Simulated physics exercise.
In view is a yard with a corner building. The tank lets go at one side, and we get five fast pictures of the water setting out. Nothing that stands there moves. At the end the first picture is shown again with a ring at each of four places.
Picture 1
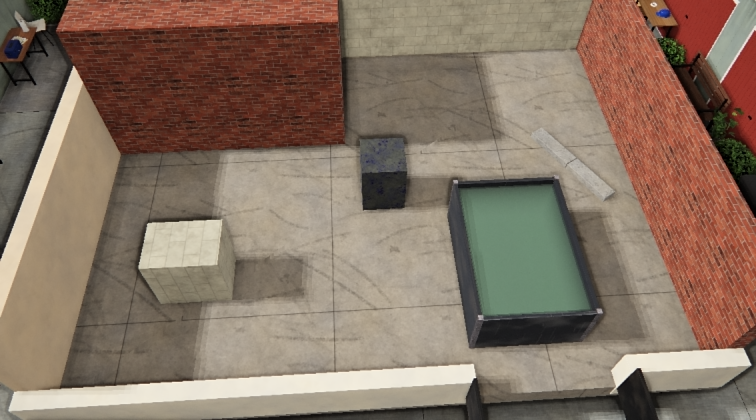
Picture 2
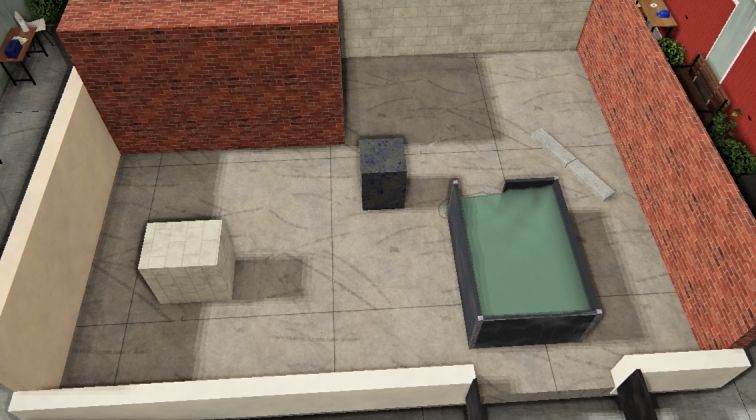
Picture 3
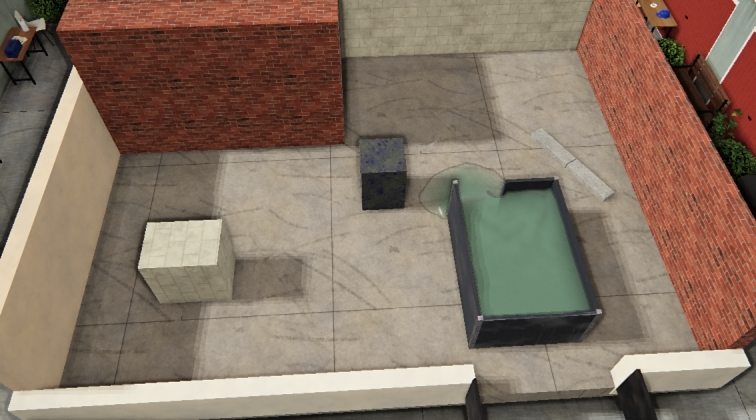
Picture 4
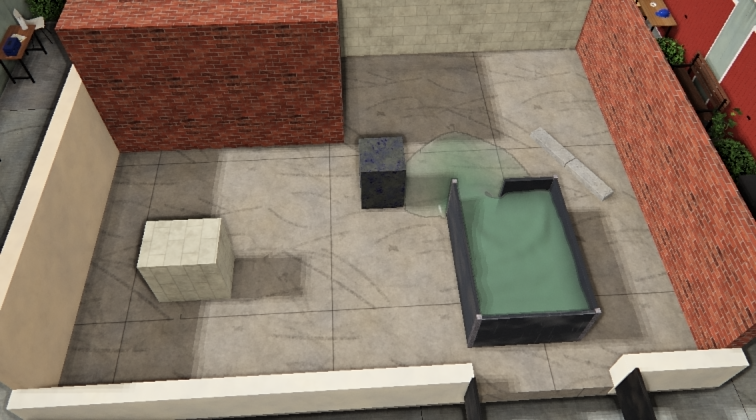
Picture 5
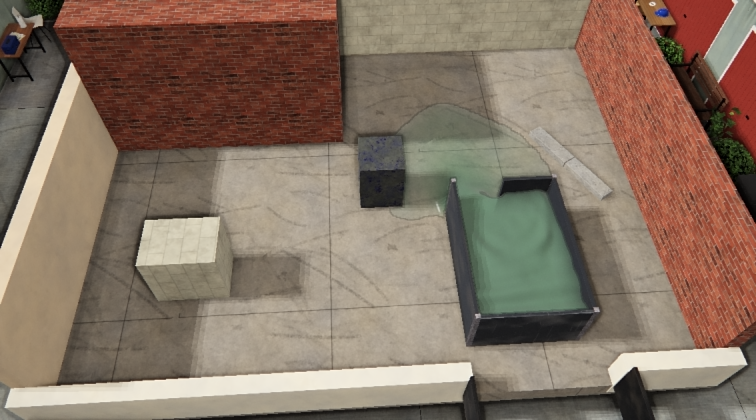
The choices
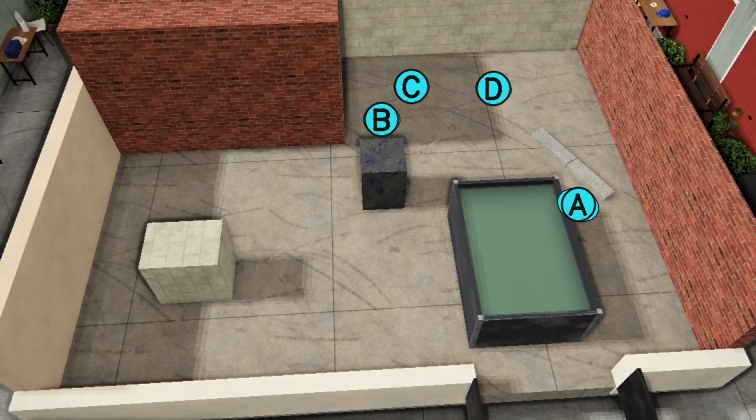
Green water poured out through a gap that opened in the back wall of a dark tank in a walled yard, then spread across the paved ground toward the back and around a small dark block.
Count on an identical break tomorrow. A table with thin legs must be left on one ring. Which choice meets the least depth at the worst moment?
A is best.
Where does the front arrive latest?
A.
In cyan, A at (578, 204); B at (381, 119); C at (411, 86); D at (493, 88).
With A, the water peaks at about 10 % of the depth that stood in the tank.
With B, the water peaks at about 29 % of the depth that stood in the tank.
With C, the water peaks at about 37 % of the depth that stood in the tank.
With D, the water peaks at about 26 % of the depth that stood in the tank.
